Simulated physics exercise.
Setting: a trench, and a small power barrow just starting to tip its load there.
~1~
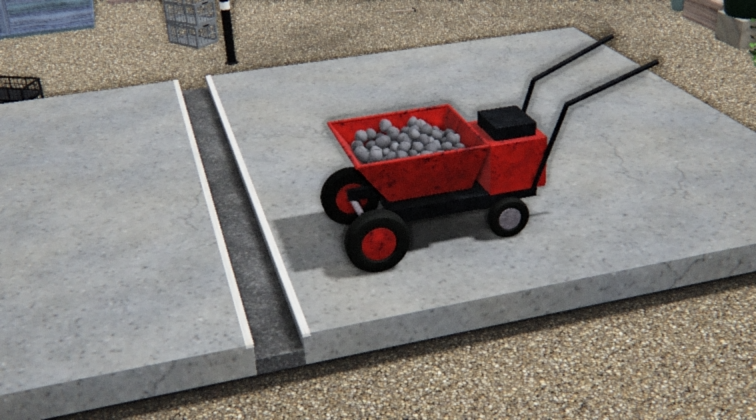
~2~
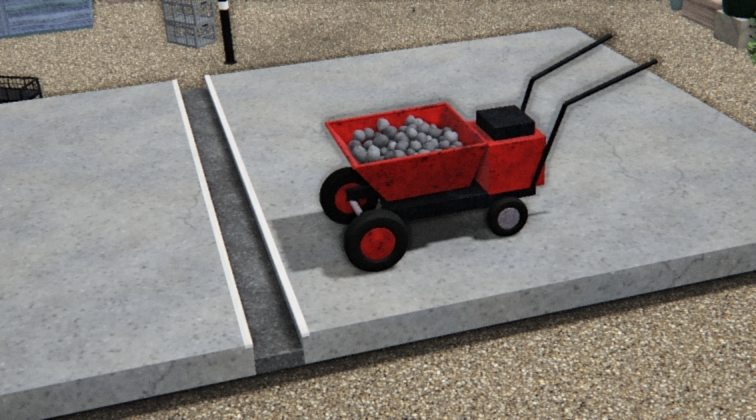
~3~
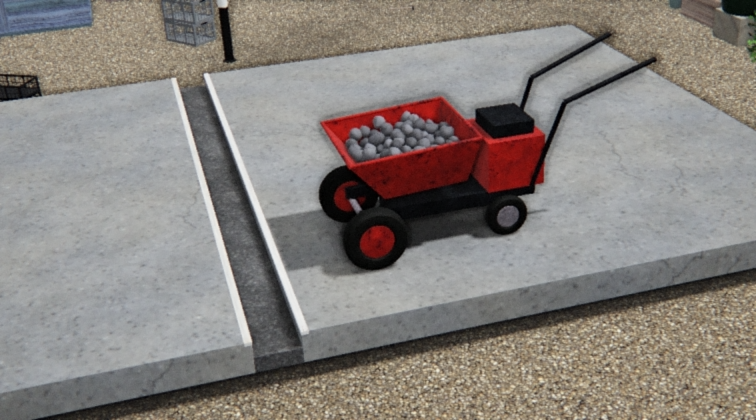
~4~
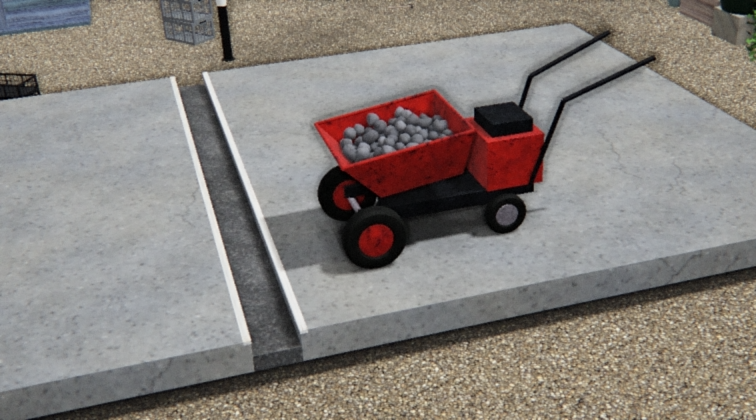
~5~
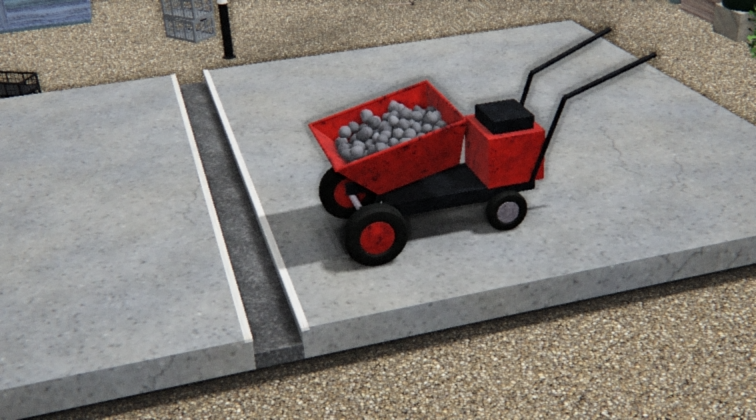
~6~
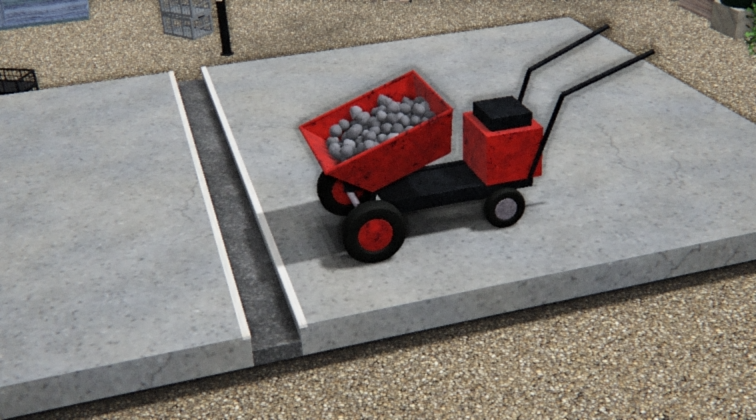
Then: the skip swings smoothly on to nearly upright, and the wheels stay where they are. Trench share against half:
Over.
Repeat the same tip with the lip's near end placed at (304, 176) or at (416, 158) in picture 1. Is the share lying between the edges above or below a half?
Place one: The lesser share; place two: The lesser share.
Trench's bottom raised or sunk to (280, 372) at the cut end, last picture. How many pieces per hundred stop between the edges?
Estimated share: Approx. 90 per cent.
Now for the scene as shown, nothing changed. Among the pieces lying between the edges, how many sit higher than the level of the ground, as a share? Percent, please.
Around 45 in a hundred.
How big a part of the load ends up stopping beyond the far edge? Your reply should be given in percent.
Roughly 20 per cent of the load.
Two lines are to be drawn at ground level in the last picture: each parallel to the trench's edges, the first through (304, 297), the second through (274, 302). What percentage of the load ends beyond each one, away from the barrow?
Roughly 100 and 70 %.
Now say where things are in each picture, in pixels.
The first frame shows lip of the skip near (357, 167), level; top of the load near (406, 147), round cobbles; first edge of the trench near (296, 307); far edge near (242, 317), the trench under half as wide as the skip, and shallow for its width.
The second frame shows lip of the skip near (355, 168), level; top of the load near (404, 146).
The third frame shows lip of the skip near (350, 167), tipped barely; top of the load near (418, 135).
The fourth frame shows lip of the skip near (343, 169), tipped a little; top of the load near (411, 131).
The fifth frame shows lip of the skip near (337, 170), tipped a little; top of the load near (411, 127).
The sixth frame shows lip of the skip near (326, 173), tipped clearly; top of the load near (400, 120); first edge of the trench near (293, 298); far edge near (239, 309).
Shortly afterwards, skip tipped steeply; the whole lot in the skip.
Next, skip tipped right over; near two thirds in the skip; only a few short of the trench; near a quarter in or heaped over the trench; a little falling.
Some moments later, skip tipped right over; a little in the skip; a little short of the trench; near two thirds in or heaped over the trench; near a quarter beyond it.
In the end, skip tipped right over; a little short of the trench; near two thirds in or heaped over the trench; near a quarter beyond it.
